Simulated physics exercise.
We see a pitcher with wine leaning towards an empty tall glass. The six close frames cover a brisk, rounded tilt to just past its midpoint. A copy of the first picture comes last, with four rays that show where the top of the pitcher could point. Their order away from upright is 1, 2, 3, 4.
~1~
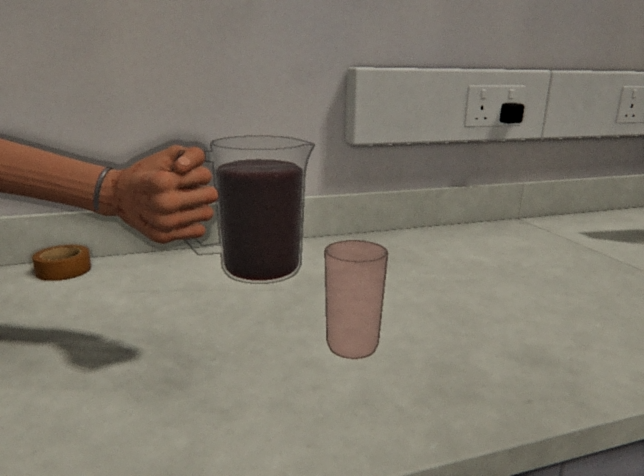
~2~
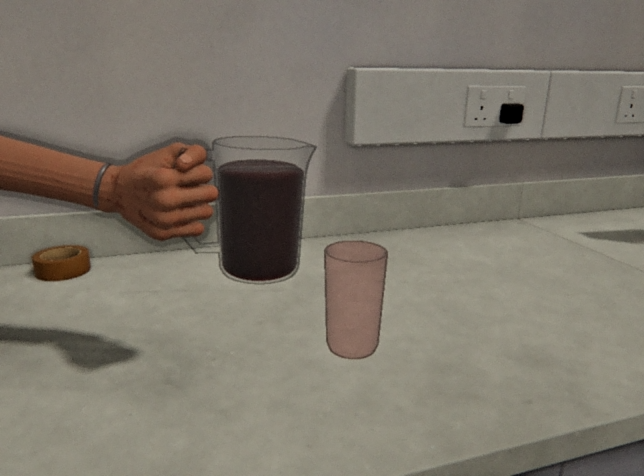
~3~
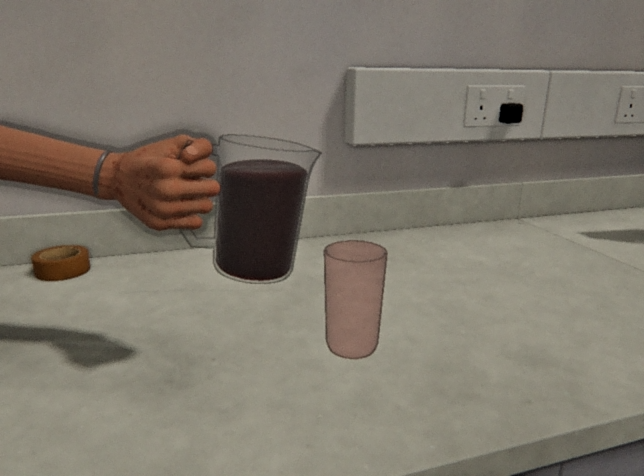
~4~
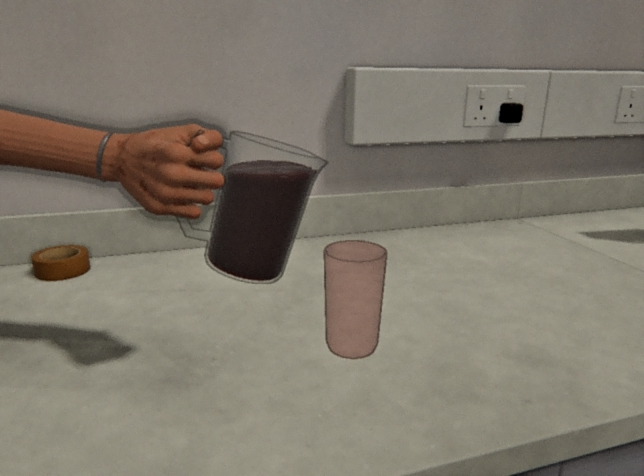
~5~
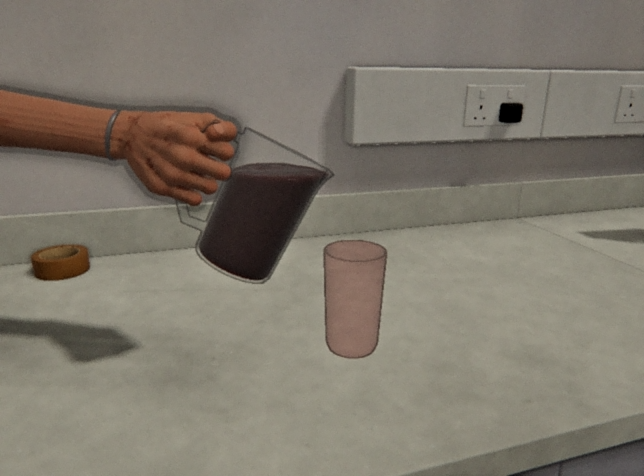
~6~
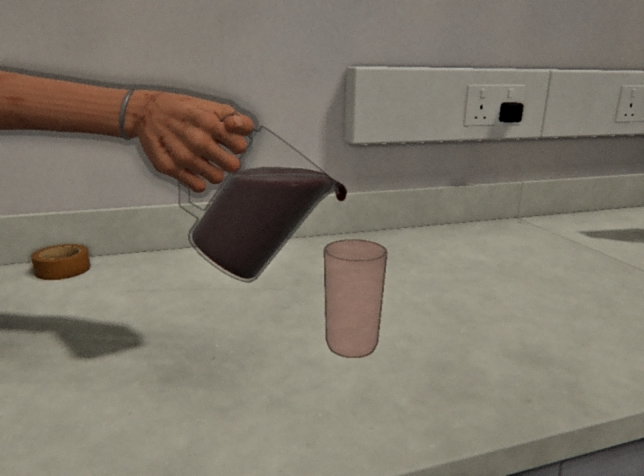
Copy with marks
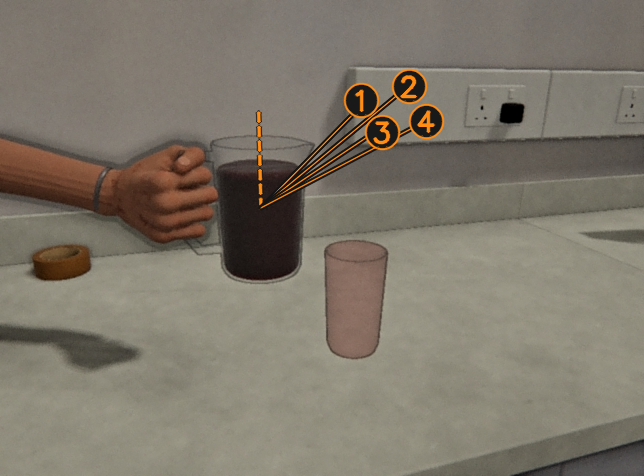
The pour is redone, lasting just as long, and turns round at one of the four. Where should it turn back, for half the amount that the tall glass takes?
Tilt 3.
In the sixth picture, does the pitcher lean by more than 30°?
Yes.
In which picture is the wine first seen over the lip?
In picture 6.
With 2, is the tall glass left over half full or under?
Under.
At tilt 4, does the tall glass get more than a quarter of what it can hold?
Yes, clearly.
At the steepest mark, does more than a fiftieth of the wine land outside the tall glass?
No, it does not.
On the marked copy, 1 at (351, 115); 2 at (395, 96); 3 at (365, 137); 4 at (410, 128).
With 1, the tall glass ends with about 24 % of what it can hold.
With 2, the tall glass ends with about 36 % of what it can hold.
With 3, the tall glass ends with about 50 % of what it can hold.
With 4, the tall glass ends with about 67 % of what it can hold.
